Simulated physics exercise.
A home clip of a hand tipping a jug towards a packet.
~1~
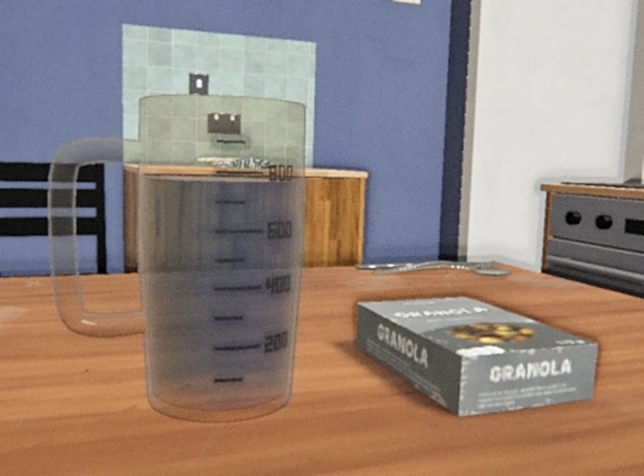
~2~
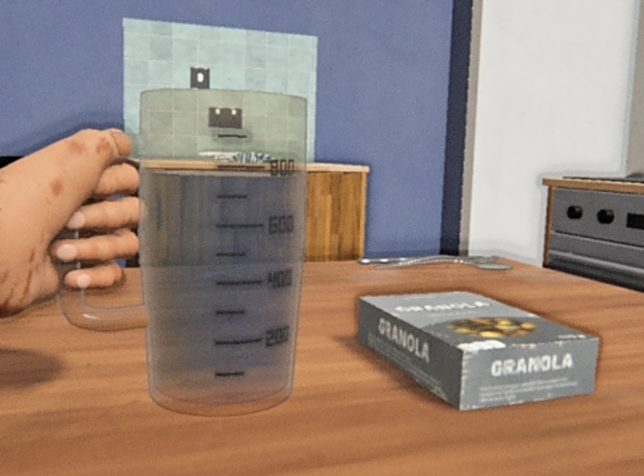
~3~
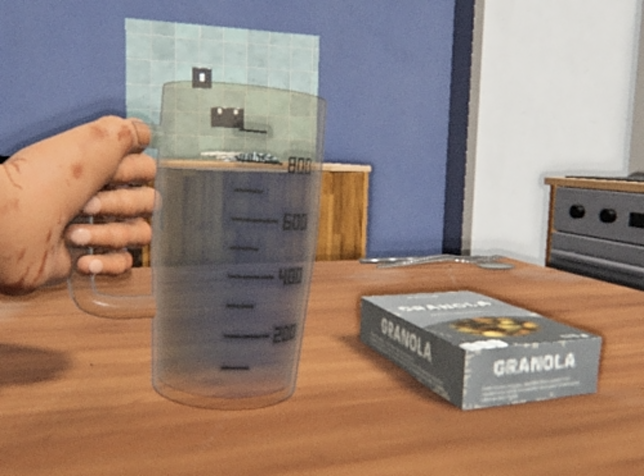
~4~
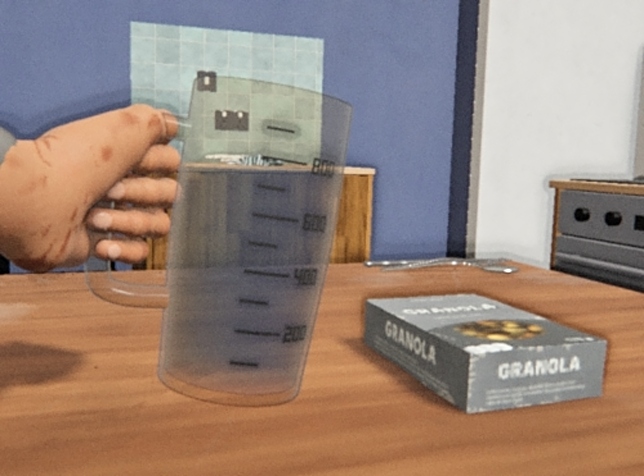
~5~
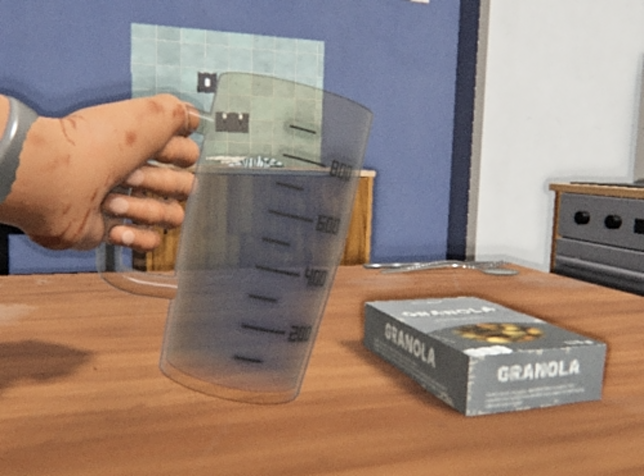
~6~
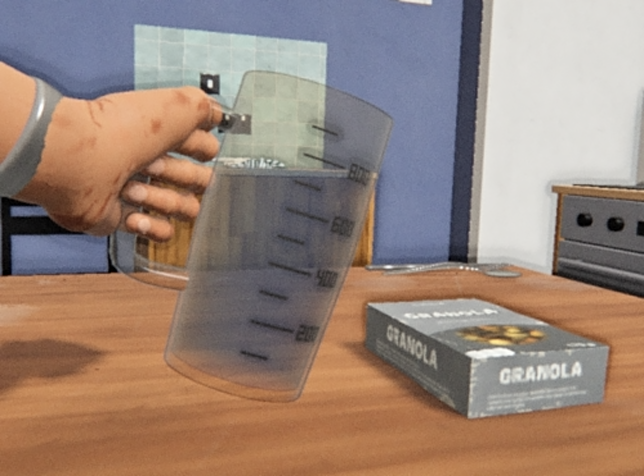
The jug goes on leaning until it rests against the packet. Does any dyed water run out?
As it turns out, it spills.
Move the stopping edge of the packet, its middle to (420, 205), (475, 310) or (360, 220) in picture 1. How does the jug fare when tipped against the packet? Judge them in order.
As listed: Copes, runs over, stays dry.
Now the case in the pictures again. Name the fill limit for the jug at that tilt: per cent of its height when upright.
Roughly 55 per cent.
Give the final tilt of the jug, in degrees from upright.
Roughly 60°.
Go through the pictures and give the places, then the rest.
It stands upright; jug (222, 248) about three quarters full, in the first frame.
A hand takes hold; jug about three quarters full, surface at (224, 175); packet (464, 340), in the second frame.
The top moves towards the packet; jug (235, 237) about three quarters full, in the third frame.
On the way over; jug about three quarters full, surface at (263, 170); packet (471, 343), in the fourth frame.
It is leaning; jug (264, 233) about three quarters full, in the fifth frame.
Tipping on its foot; jug about three quarters full, surface at (297, 171); packet (472, 347), in the sixth frame.
Soon after, the jug leans by about 35°; nothing has left it.
Later, the jug leans by about 55°; some has gone over its rim; nearly all of the dyed water is inside.
In the end, the jug leans by about 60°, against the packet; some has gone over its rim; about three quarters of the dyed water is inside.
